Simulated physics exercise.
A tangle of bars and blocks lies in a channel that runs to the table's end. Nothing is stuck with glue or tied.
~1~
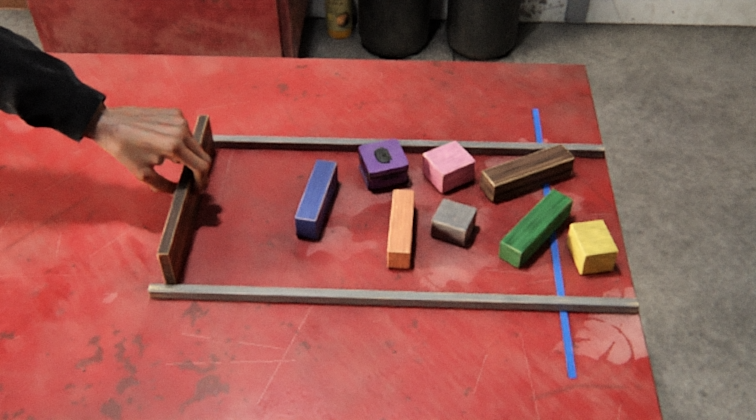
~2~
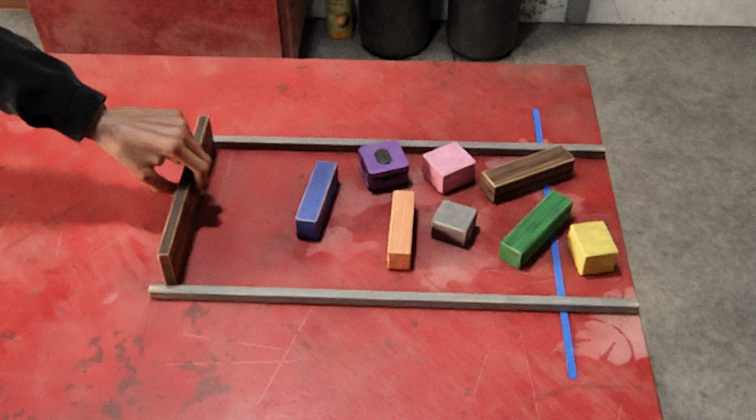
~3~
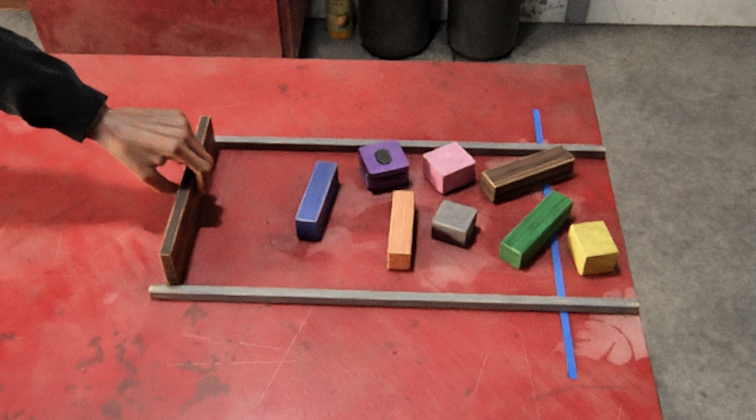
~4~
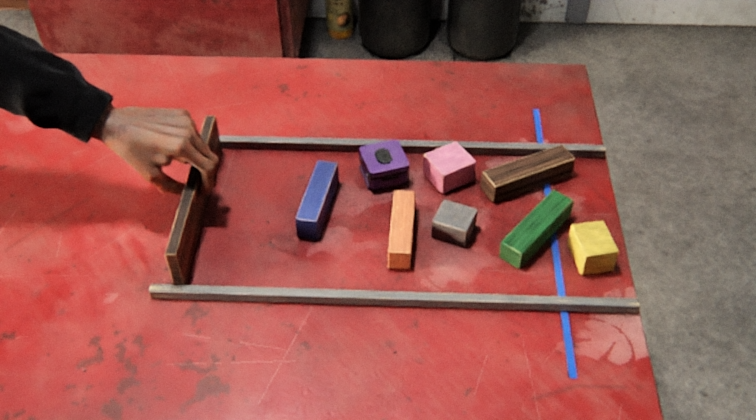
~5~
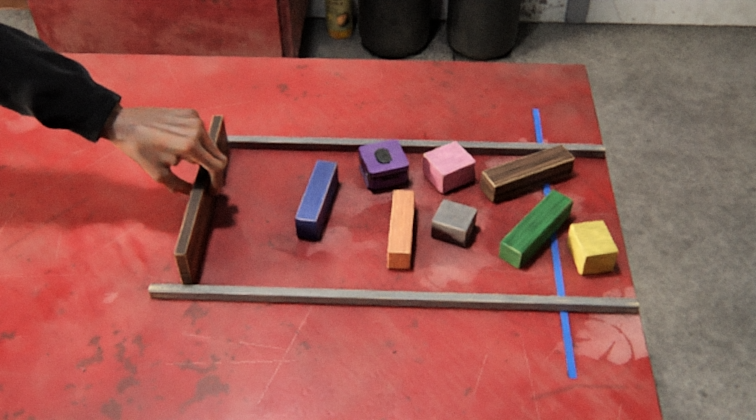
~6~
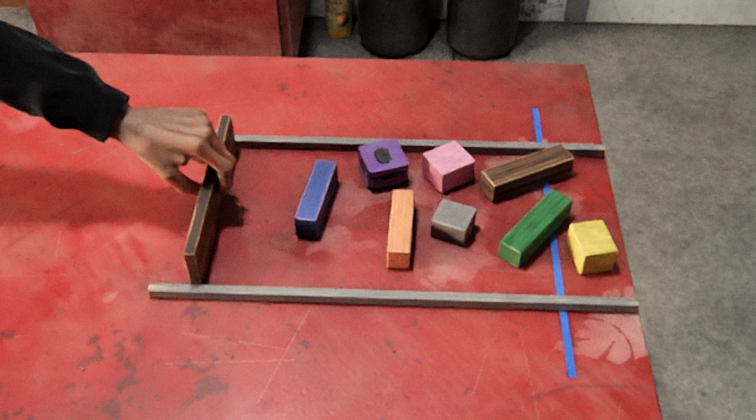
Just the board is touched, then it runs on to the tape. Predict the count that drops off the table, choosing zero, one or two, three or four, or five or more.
Fallen: Three or four.
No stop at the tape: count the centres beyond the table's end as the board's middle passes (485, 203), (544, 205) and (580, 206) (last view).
0, 4 and 5.
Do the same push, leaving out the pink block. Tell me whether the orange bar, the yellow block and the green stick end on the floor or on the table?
Orange bar: Is still there; yellow block: Is gone; green stick: Is gone.
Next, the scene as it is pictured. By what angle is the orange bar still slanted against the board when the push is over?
Angle: Around 0°.
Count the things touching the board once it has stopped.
I count 1 of them.
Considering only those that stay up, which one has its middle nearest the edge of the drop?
It's the grey block that ends up nearest.
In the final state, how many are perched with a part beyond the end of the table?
The number would be 1.
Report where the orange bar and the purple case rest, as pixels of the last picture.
The orange bar at (588, 234), the purple case at (581, 166).
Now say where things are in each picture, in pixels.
In the first frame, yellow block (592, 247); green stick (536, 228); brown stick (527, 173); board (189, 196); tape (551, 223).
In the second frame, green stick (537, 228); board (189, 196).
In the third frame, brown stick (528, 173); pink block (449, 168).
In the fourth frame, yellow block (592, 248); grey block (455, 223).
In the fifth frame, green stick (537, 228); blue bar (317, 199).
In the sixth frame, yellow block (591, 247); green stick (536, 227); brown stick (527, 172); board (213, 196); tape (551, 223).
Early on, none off yet; yellow block at rest near (591, 247); green stick at rest near (536, 227); brown stick at rest near (527, 172).
A while later, none off yet; yellow block at rest near (591, 247); green stick at rest near (536, 227); brown stick moving near (530, 174).
Further along, none off yet; yellow block travelled about its own width near (620, 257); green stick travelled about its own width near (594, 239); brown stick travelled about its own width near (584, 186).
Finally, the number that fall off is three or four; lost, pink block, brown stick, green stick and yellow block.
